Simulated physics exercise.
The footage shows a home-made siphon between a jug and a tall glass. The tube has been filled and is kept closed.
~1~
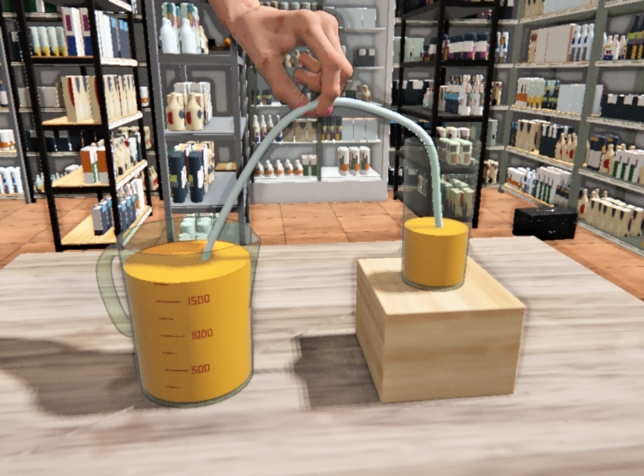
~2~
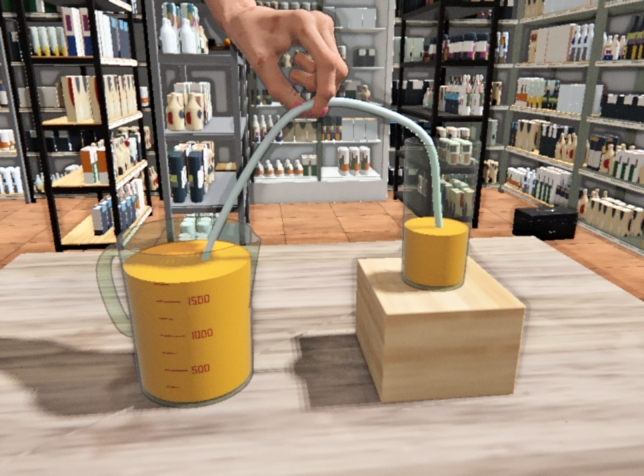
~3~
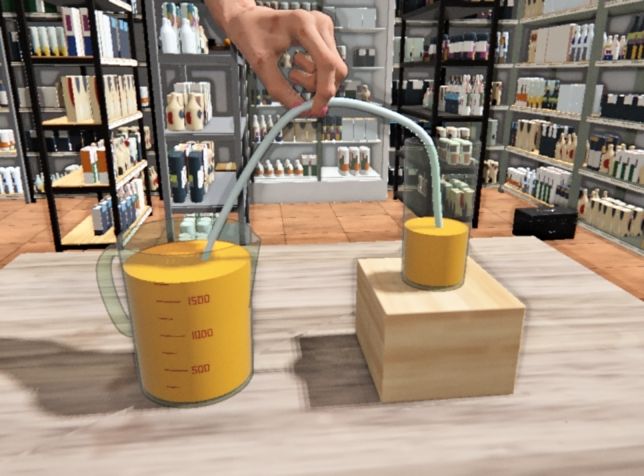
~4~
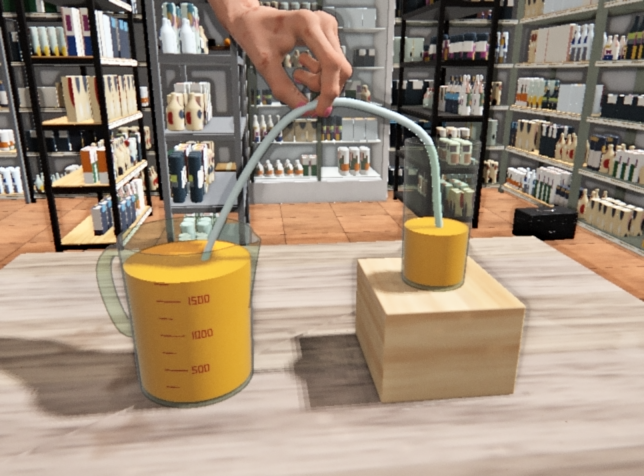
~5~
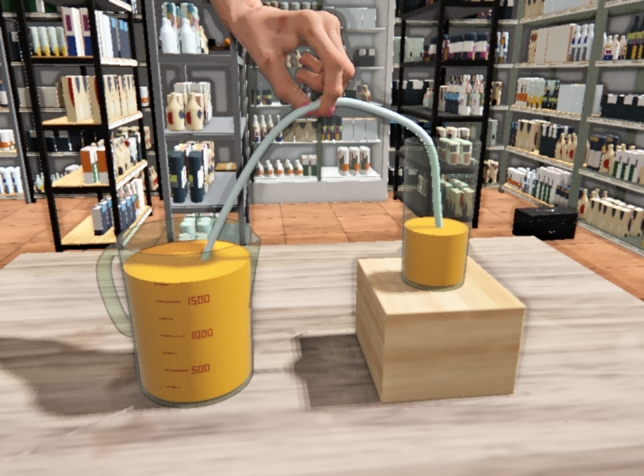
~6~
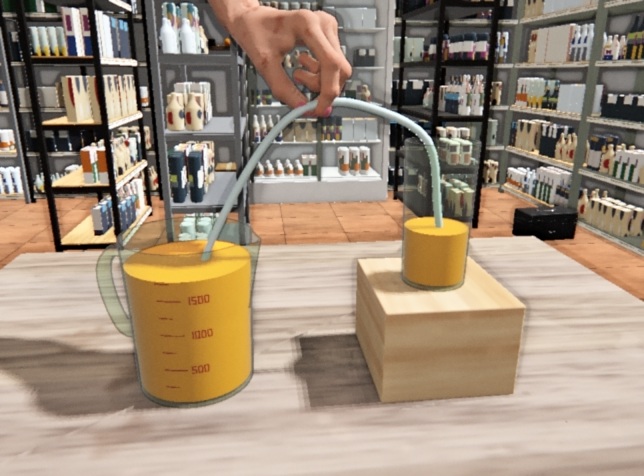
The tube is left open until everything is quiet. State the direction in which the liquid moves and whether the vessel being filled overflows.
Answer. It flows: Towards the left; one that fills: Does not overflow.
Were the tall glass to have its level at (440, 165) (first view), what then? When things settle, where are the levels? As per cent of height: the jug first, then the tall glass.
95 % then 35 %, roughly.
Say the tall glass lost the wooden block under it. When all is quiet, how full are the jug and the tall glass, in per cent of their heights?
In the order asked, around 70 and 75 per cent.
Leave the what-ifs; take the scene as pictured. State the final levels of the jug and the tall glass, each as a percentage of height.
Roughly 85 % and 25 %.
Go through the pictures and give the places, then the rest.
Nothing flows; jug (192, 305) about three quarters full, on the top itself; tall glass (437, 211) about a third full, up on the wooden block, in the first frame.
Fingers on the hose; jug about three quarters full, surface at (188, 260); tall glass about a third full, surface at (436, 227), in the second frame.
Still shut; jug (192, 305) about three quarters full; tall glass (437, 211) about a third full, in the third frame.
The hose is pinched; jug about three quarters full, surface at (188, 260); tall glass about a third full, surface at (436, 227), in the fourth frame.
Nothing flows; jug (192, 305) about three quarters full, on the top itself; tall glass (437, 211) about a third full, up on the wooden block, in the fifth frame.
Fingers on the hose; jug about three quarters full, surface at (188, 260); tall glass about a third full, surface at (436, 227), in the sixth frame.
Next, the jug is about three quarters full; the tall glass is about a third full.
After that, the jug is nearly full; the tall glass is about a quarter full.
Finally, the jug is nearly full; the tall glass is about a quarter full; the two surfaces are level.
